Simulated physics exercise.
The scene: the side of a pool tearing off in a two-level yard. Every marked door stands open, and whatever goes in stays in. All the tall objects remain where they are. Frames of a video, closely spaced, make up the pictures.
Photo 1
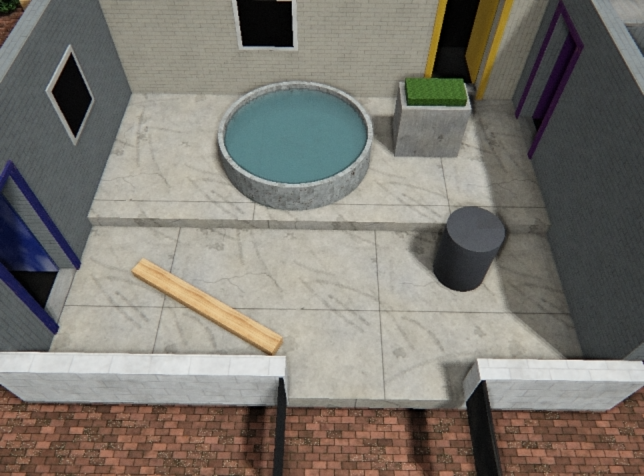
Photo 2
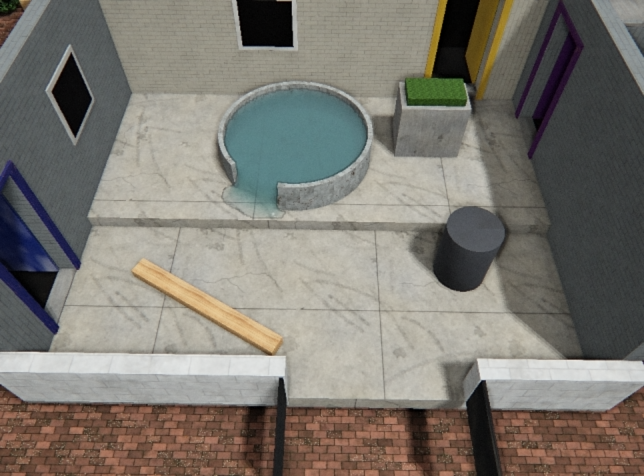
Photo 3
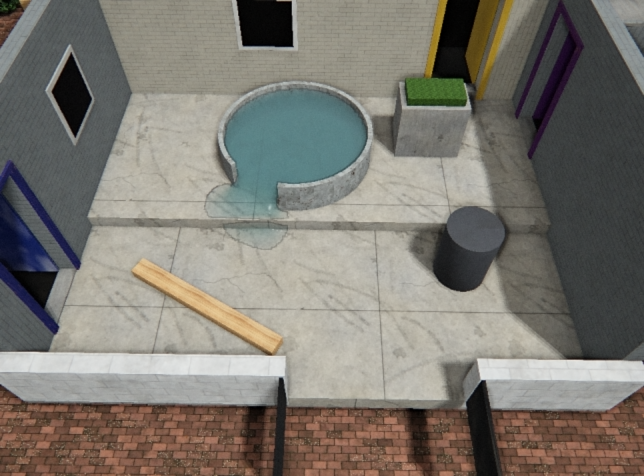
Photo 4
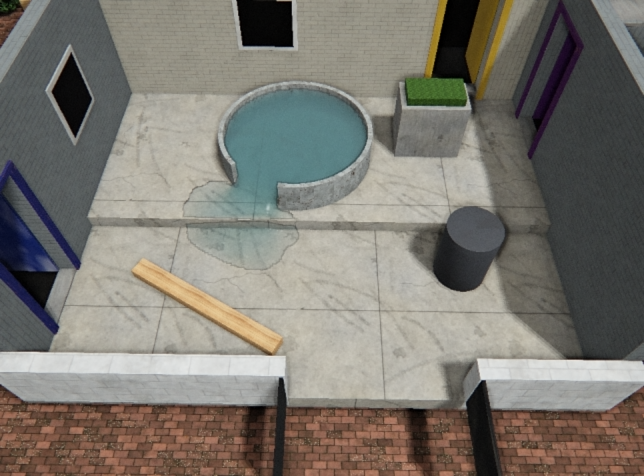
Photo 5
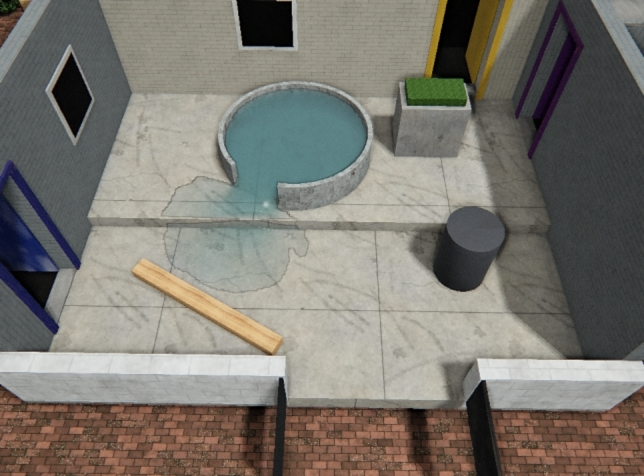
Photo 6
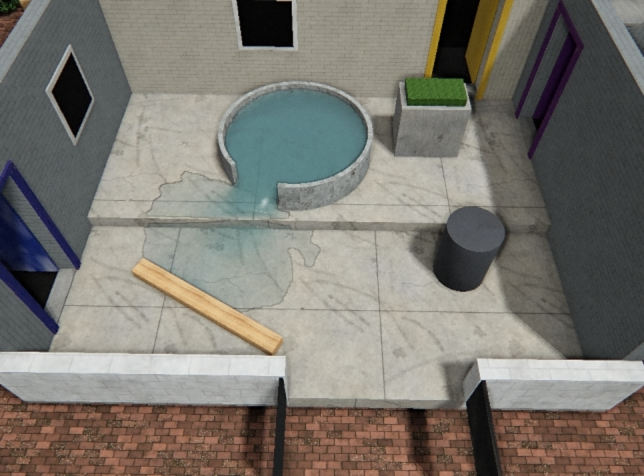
In a walled two-level yard, the front side of a round pool broke open, and water poured out over the low step, spreading across the lower paving and reaching a wooden plank.
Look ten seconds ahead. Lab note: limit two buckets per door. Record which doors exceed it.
One by one: Yellow door: Never surpasses it, purple door: Never surpasses it, blue door: Surpasses it.
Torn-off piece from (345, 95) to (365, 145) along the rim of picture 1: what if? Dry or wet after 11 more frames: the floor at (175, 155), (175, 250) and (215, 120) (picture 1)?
In turn: Untouched, untouched, untouched.
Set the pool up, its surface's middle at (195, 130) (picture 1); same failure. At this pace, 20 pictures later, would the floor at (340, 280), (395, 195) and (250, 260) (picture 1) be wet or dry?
Soaked, spared, soaked.
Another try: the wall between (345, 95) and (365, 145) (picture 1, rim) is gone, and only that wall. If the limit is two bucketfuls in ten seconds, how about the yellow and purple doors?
The yellow one falls short; the purple one exceeds it.
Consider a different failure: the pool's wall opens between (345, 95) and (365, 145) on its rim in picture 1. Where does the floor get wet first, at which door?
Call it the door marked yellow.
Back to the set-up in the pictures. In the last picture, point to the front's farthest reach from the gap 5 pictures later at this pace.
Front's tip: Near (76, 277).
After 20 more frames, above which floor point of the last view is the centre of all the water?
About (262, 200) in the last view.
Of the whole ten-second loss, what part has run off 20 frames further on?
Log: Around 20 %, estimated.
A moment on, water covers 15 % of the floor; the yellow door not reached, the purple door not reached, the blue door not reached.
Next, water covers 30 % of the floor; the yellow door not reached, the purple door not reached, the blue door under two buckets in.
Then, water covers 40 % of the floor; the yellow door not reached, the purple door not reached, the blue door under two buckets in.
Later, water covers 50 % of the floor; the yellow door not reached, the purple door not reached, the blue door over two buckets in.
In the end, water covers 55 % of the floor; the yellow door not reached, the purple door not reached, the blue door over two buckets in.
